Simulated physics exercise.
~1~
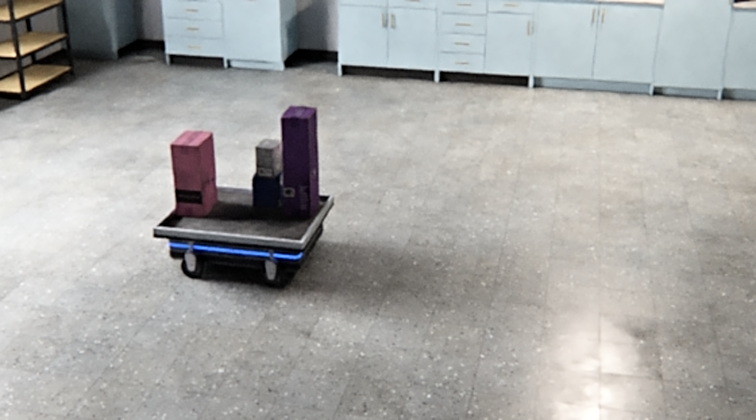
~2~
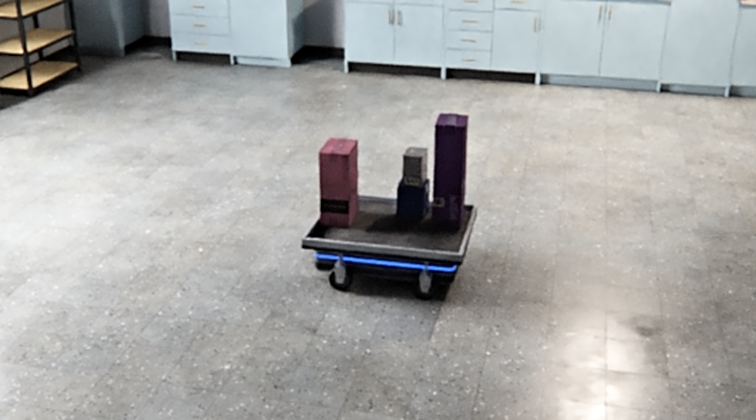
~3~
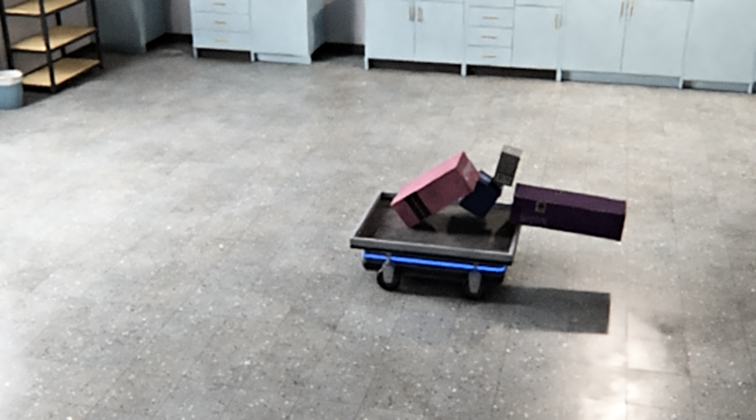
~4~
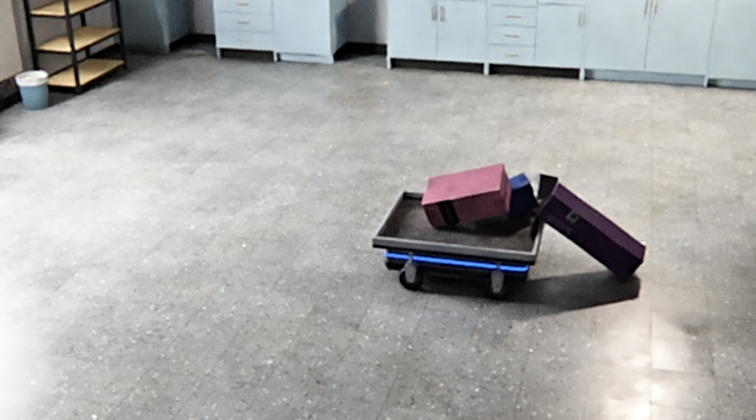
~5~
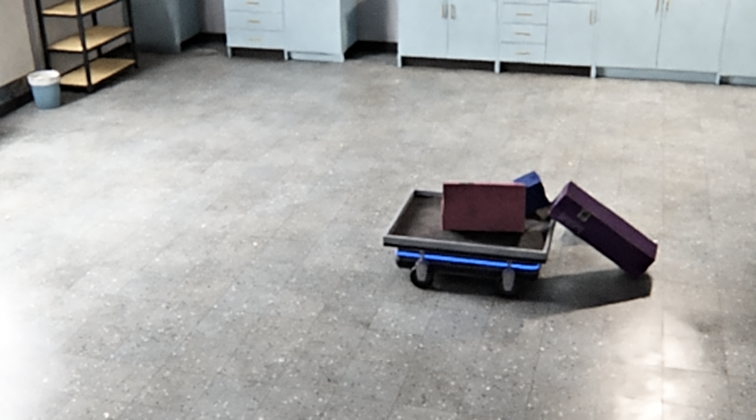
To begin with, a low cart with a blue light strip carries a tall purple box, a pink box and a small grey box stacked on a blue parcel across a tiled floor. It rolls to the right with everything standing upright. As the cart comes to a stop, the purple box pitches over the right edge, while the pink box, the blue parcel and the grey box tip the same way. The pink box and blue parcel topple onto the deck. At the end, the purple box slants down to the floor beside the still cart, and the grey box is out of sight.
